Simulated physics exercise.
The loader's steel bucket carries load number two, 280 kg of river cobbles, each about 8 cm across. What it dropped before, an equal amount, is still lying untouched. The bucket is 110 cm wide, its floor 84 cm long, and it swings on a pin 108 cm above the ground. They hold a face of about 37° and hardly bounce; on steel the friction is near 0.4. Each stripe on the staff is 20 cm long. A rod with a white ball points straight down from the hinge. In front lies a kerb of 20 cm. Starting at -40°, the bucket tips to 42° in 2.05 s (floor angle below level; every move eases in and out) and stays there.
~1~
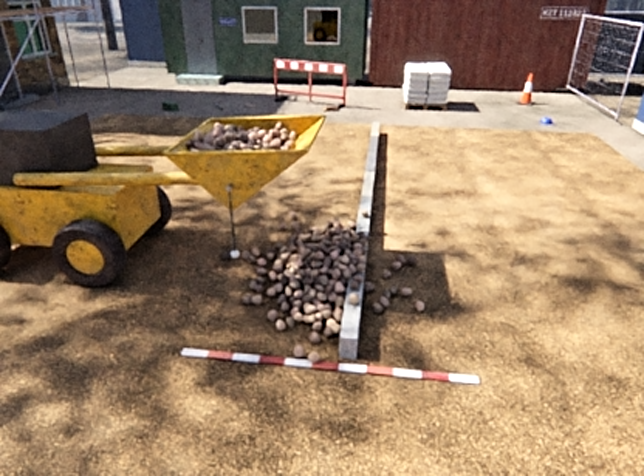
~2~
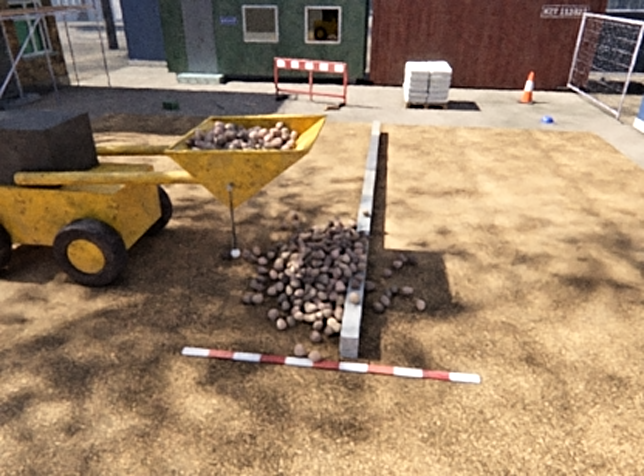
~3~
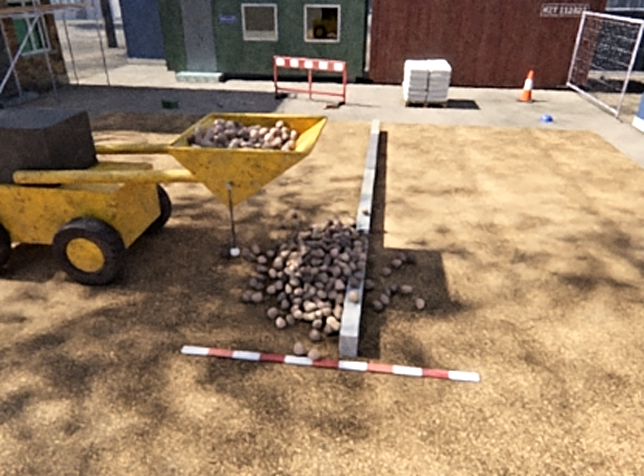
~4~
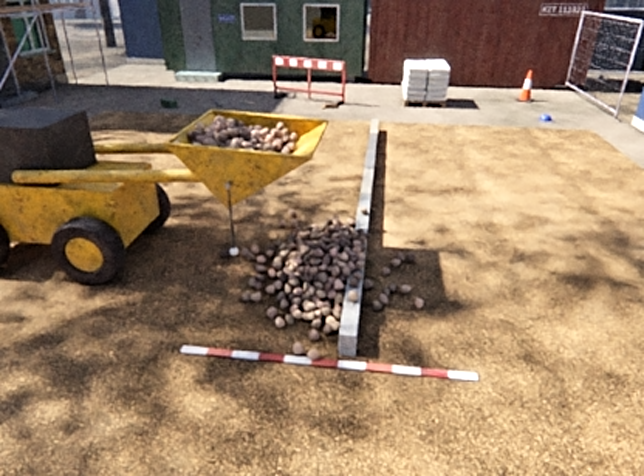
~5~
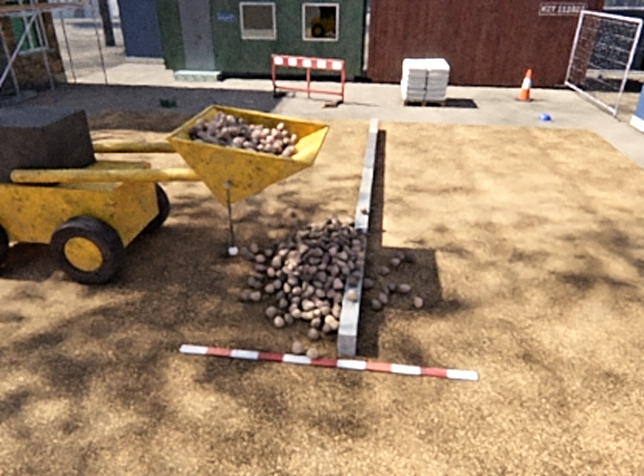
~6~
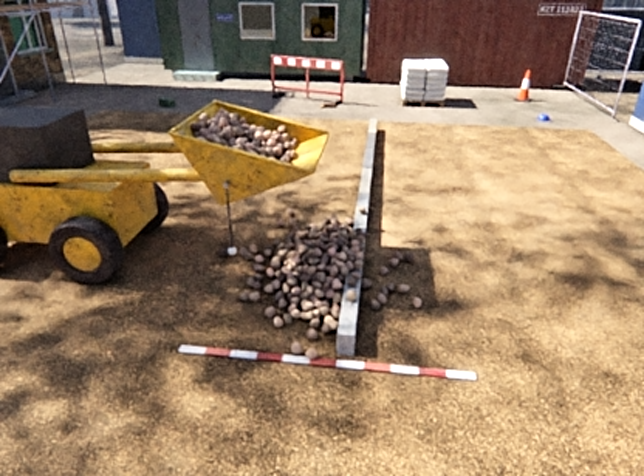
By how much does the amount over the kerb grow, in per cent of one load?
Some 8 per cent is added.
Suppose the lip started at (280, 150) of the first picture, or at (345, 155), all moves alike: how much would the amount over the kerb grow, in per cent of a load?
About 0 and 50 per cent.
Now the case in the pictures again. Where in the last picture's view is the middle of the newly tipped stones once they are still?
Their middle is at about (319, 251).
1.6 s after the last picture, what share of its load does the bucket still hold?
Roughly 10 per cent is still inside.
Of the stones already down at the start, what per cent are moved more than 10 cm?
About 10 per cent.
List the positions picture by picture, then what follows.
In the first frame, the bucket is at -40°, its lip at (308, 151); the top of the load is at (255, 135). The earlier load is highest near (337, 253), 27 cm above ground level, 97 % on this side of the kerb, 3 % over the kerb.
In the second frame, lip at (309, 151), floor tilted -39°, highest stones at (256, 134).
In the third frame, the bucket is at -37°, its lip at (310, 153); the top of the load is at (247, 131).
In the fourth frame, the bucket is at -33°, its lip at (311, 158); the top of the load is at (226, 128).
In the fifth frame, lip at (313, 164), floor tilted -29°, highest stones at (220, 122).
In the sixth frame, lip at (314, 173), floor tilted -23°, highest stones at (221, 119).
Then, 0.9 s after the last picture the floor is at 29°; in per cent of one load, 95 in the bucket, 102 on this side of the kerb, 3 over the kerb; the foremost stones are at (397, 276).
Then, 1.6 s after the last picture the floor is at 42°; in per cent of one load, 9 in the bucket, 183 on this side of the kerb, 7 over the kerb; the foremost stones are at (400, 266).
Then, 1.9 s after the last picture the floor is at 42°; in per cent of one load, 0 in the bucket, 190 on this side of the kerb, 10 over the kerb; the foremost stones are at (419, 266).
Then, 4.5 s after the last picture the floor is at 42°; in per cent of one load, 0 in the bucket, 189 on this side of the kerb, 11 over the kerb; the foremost stones are at (428, 269). Net gain over the kerb, 8.
